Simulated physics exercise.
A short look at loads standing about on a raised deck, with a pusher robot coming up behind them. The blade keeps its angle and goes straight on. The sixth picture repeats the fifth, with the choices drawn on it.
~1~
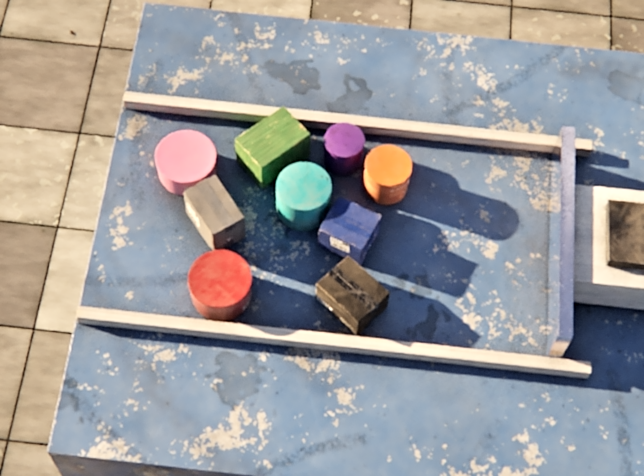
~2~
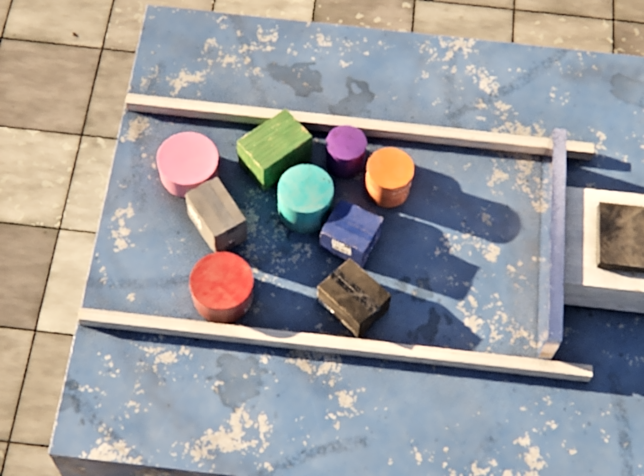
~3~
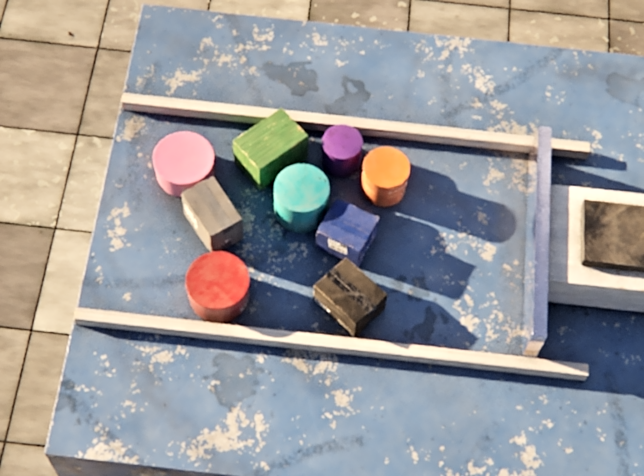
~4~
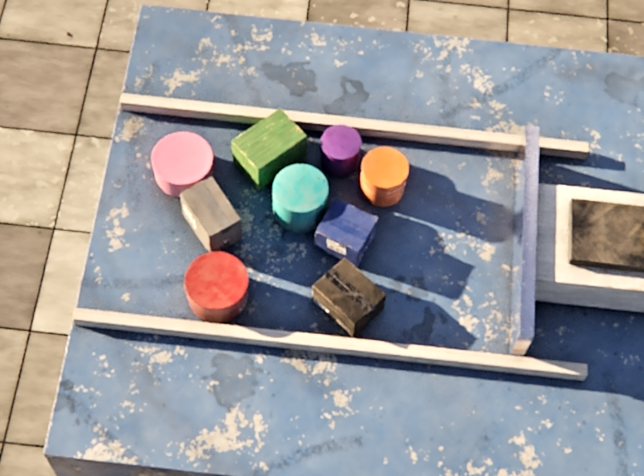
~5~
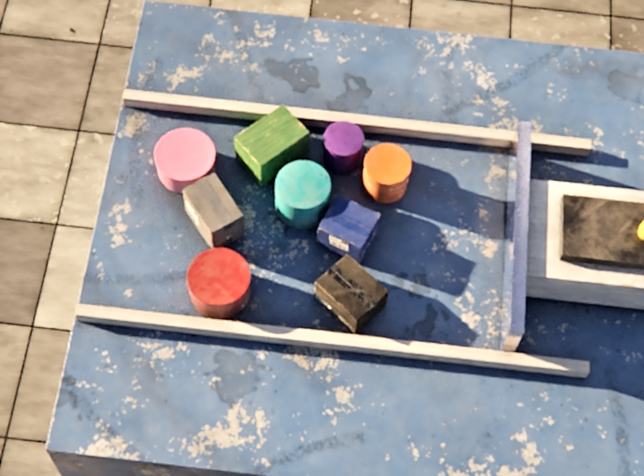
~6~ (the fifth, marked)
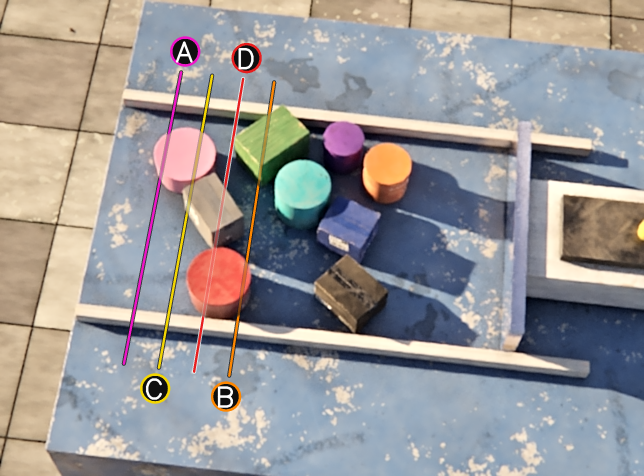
A pusher robot with a wide upright blade slid slowly left between two pale rails on a worn blue deck, while the colourful cylinders and boxes ahead of it stayed put, untouched.
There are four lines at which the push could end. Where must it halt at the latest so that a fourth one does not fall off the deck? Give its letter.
At C, and not beyond.
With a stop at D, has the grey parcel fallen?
No.
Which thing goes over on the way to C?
It is the pink pail.
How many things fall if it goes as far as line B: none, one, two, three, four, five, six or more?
In all, none.
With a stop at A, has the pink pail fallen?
Yes.
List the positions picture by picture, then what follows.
In the first picture, blue box (350, 231); green crate (273, 148); black box (353, 295).
In the second picture, red pail (222, 288).
In the third picture, robot (625, 236); turquoise canister (302, 199).
In the fourth picture, robot (612, 234); pink pail (183, 166).
In the fifth picture, robot (603, 230); blue box (349, 230); green crate (272, 146); black box (351, 294).
On the marked copy, A at (154, 209); B at (253, 220); C at (187, 213); D at (220, 216).
Taking C. A third of the way, robot (482, 217); orange pail (372, 173); pink pail (186, 162).
Two thirds of the way, robot (361, 204); pink pail (161, 166); red pail (179, 284).
When it is over, robot (270, 194); pink pail over the edge; grey parcel (103, 219); one fallen.
As for the rest, A drops five; B is within the limit but short; D is within the limit but short.
